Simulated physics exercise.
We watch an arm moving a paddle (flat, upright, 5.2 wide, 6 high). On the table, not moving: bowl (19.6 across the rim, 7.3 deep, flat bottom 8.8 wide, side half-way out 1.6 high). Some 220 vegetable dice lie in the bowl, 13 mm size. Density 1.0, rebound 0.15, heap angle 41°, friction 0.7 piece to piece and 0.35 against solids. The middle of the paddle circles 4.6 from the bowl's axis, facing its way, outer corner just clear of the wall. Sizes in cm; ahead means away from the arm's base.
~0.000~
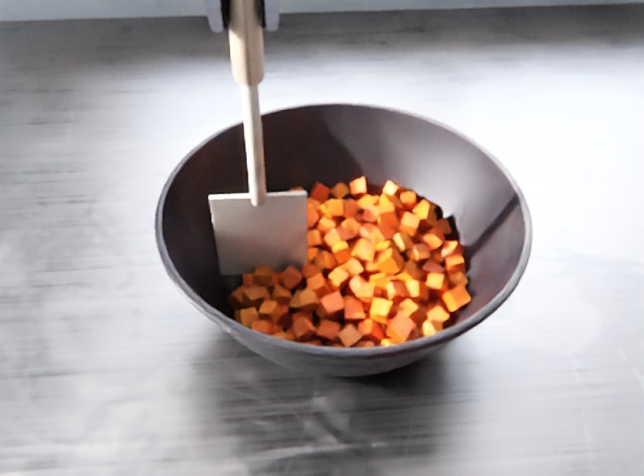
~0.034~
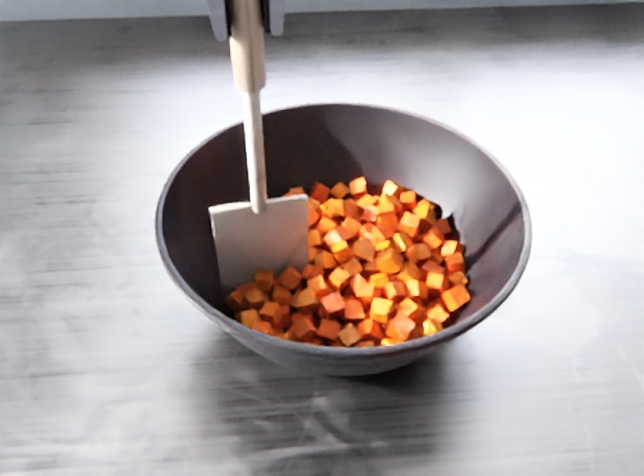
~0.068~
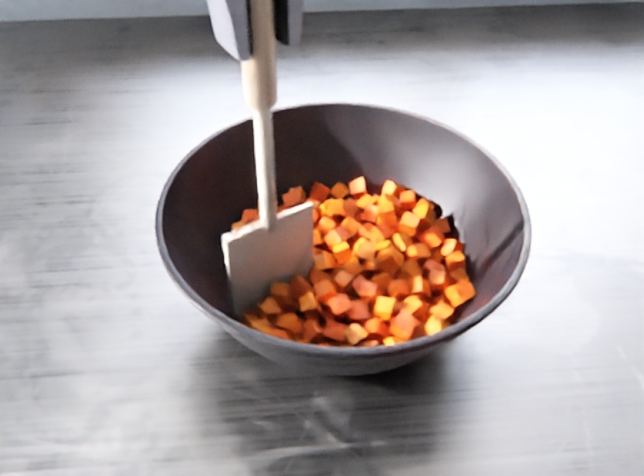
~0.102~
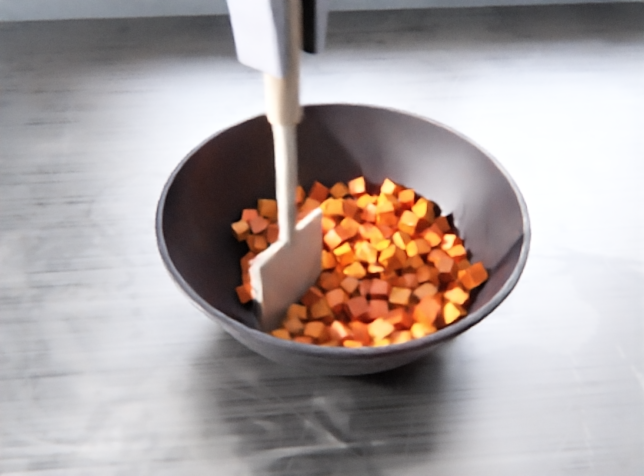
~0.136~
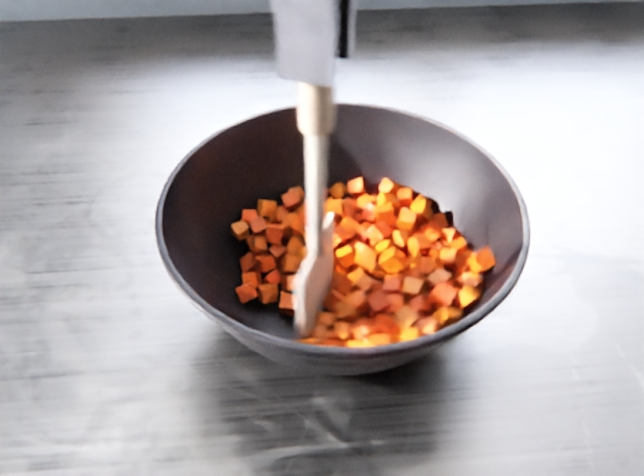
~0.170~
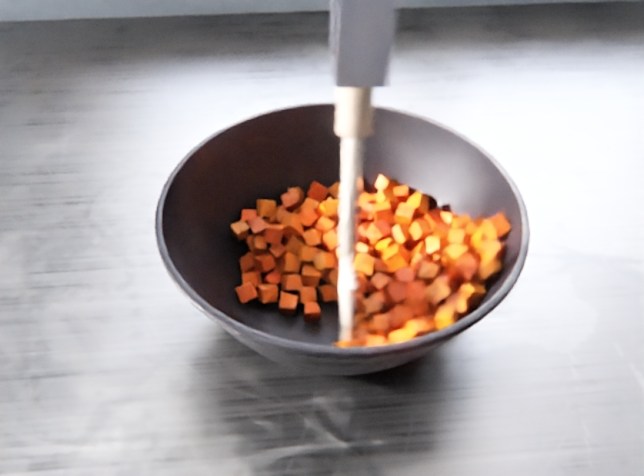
The video shows a robotic arm holding a flat paddle in a dark bowl of orange vegetable dice; the paddle sweeps from the left toward the middle, turning edge-on and pushing some of the dice to the right.
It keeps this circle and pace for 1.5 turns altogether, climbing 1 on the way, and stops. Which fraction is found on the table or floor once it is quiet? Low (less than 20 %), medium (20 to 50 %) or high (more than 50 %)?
Share on the table or floor: Low (less than 20 %).
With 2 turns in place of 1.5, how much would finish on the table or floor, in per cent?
It would be near 20 per cent.
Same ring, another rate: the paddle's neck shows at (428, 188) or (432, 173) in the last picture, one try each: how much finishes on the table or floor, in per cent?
Some 40 and 45 per cent.
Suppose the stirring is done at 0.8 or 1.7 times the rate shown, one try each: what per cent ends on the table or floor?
About 10 and 35 per cent.
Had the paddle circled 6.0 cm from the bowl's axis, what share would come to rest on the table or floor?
In that case some 0 per cent.
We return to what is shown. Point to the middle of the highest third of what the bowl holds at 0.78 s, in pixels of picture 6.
Around (409, 307).
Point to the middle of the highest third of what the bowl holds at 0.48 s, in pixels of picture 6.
Near (257, 164).
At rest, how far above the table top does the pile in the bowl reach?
Roughly 7.5 cm.
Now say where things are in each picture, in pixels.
The first frame shows the paddle neck at (257, 173), 0° round; upper third of the load around (366, 258), from x 240 to 455, top at y 190; 216 in the bowl.
The second frame shows the paddle neck at (258, 180), 8° round; upper third of the load around (366, 258), from x 240 to 455, top at y 190.
The third frame shows the paddle neck at (268, 198), 28° round; upper third of the load around (368, 265), from x 240 to 460, top at y 190.
The fourth frame shows the paddle neck at (288, 213), 47° round; upper third of the load around (382, 274), from x 240 to 475, top at y 190.
The fifth frame shows the paddle neck at (317, 223), 67° round; upper third of the load around (395, 285), from x 240 to 480, top at y 190.
The sixth frame shows the paddle neck at (349, 226), 86° round; upper third of the load around (419, 272), from x 240 to 495, top at y 185; 216 in the bowl.
After 0.48 s, 263° round, highest piece 9 above the table; 206 in the bowl, 6 on the table or floor, 4 in flight or on the tool.
After 0.78 s, 80° round, highest piece 8 above the table; 198 in the bowl, 17 on the table or floor, 1 in flight or on the tool.
After 1.14 s, 180° round, highest piece 8 above the table; 190 in the bowl, 26 on the table or floor.
After 1.84 s, 180° round, highest piece 7 above the table; 190 in the bowl, 26 on the table or floor.
In the end, 190 in the bowl, 26 on the table or floor. That is 12 % on the table or floor.
